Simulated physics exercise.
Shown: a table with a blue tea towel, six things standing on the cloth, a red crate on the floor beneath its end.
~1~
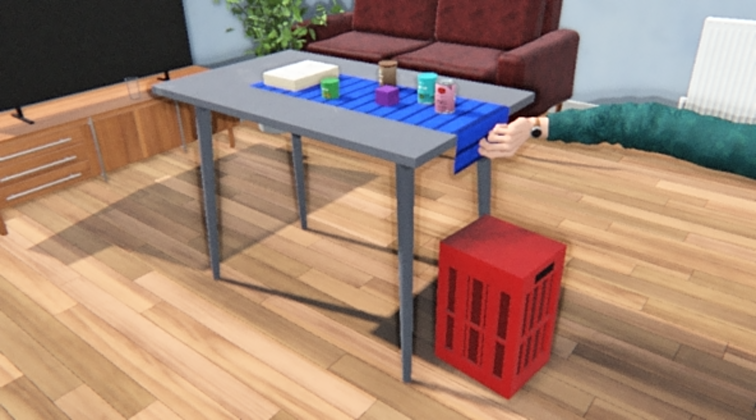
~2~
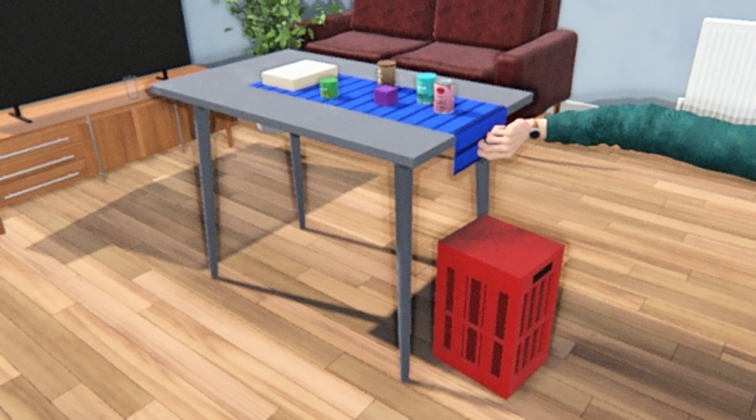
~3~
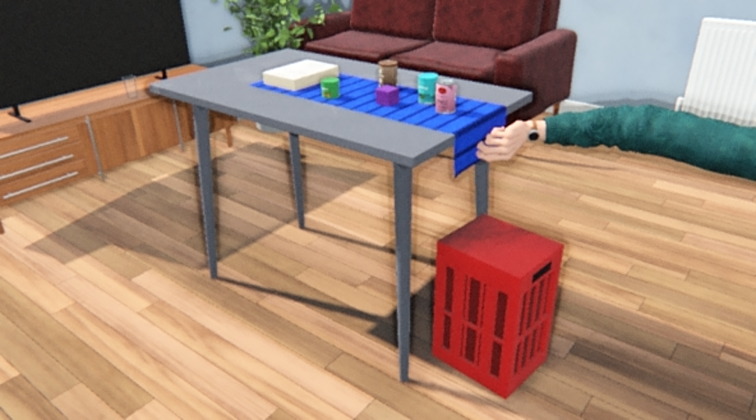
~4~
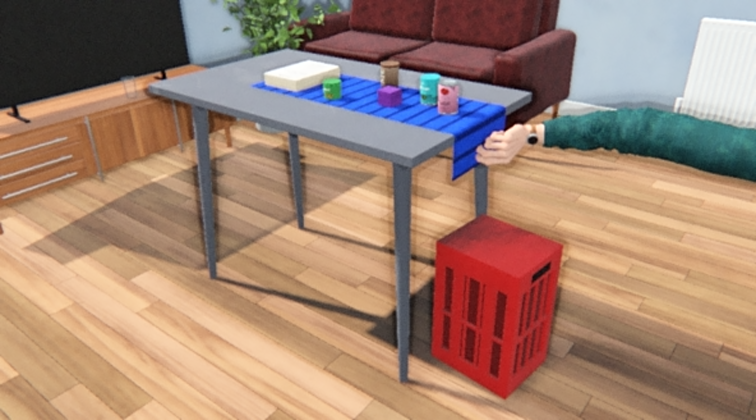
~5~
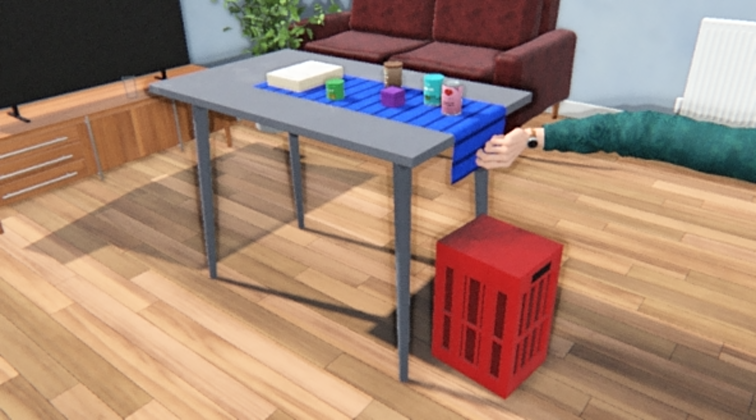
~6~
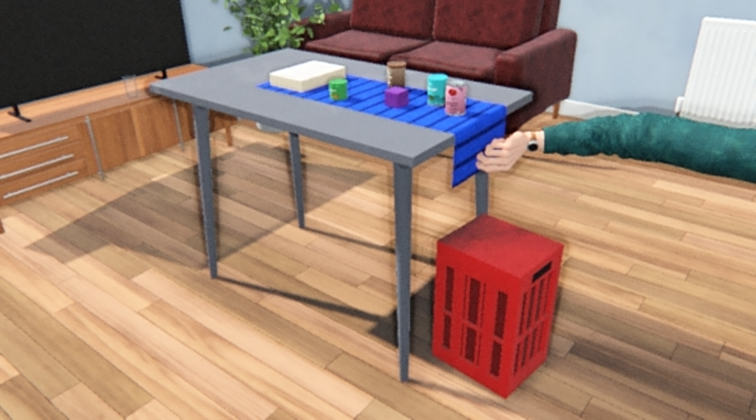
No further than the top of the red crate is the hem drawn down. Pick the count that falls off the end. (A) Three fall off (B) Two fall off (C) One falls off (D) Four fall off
Two fall off (B).
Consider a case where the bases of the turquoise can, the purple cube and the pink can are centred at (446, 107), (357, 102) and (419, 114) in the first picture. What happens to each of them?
Outcome: Turquoise can falls away, purple cube stays aboard, pink can falls away.
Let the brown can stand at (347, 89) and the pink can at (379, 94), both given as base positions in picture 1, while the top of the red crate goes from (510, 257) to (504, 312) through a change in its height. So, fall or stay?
Result: Brown can still there, pink can gone.
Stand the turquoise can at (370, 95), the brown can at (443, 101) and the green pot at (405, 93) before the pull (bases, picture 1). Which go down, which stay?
The turquoise can stays put, the brown can topples down, and the green pot stays put.
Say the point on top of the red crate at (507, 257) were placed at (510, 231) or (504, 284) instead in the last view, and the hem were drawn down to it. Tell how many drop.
First height: 1; second height: 3.
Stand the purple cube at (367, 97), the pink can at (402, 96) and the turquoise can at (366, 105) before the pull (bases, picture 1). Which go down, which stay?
Looks like the purple cube hangs in there, the pink can hangs in there, and the turquoise can hangs in there.
A little later, hem near (477, 218); pink can gone.
Next, hem on the crate; pink can and turquoise can gone.
When it is over, hem on the crate; pink can and turquoise can gone. The answer is two.
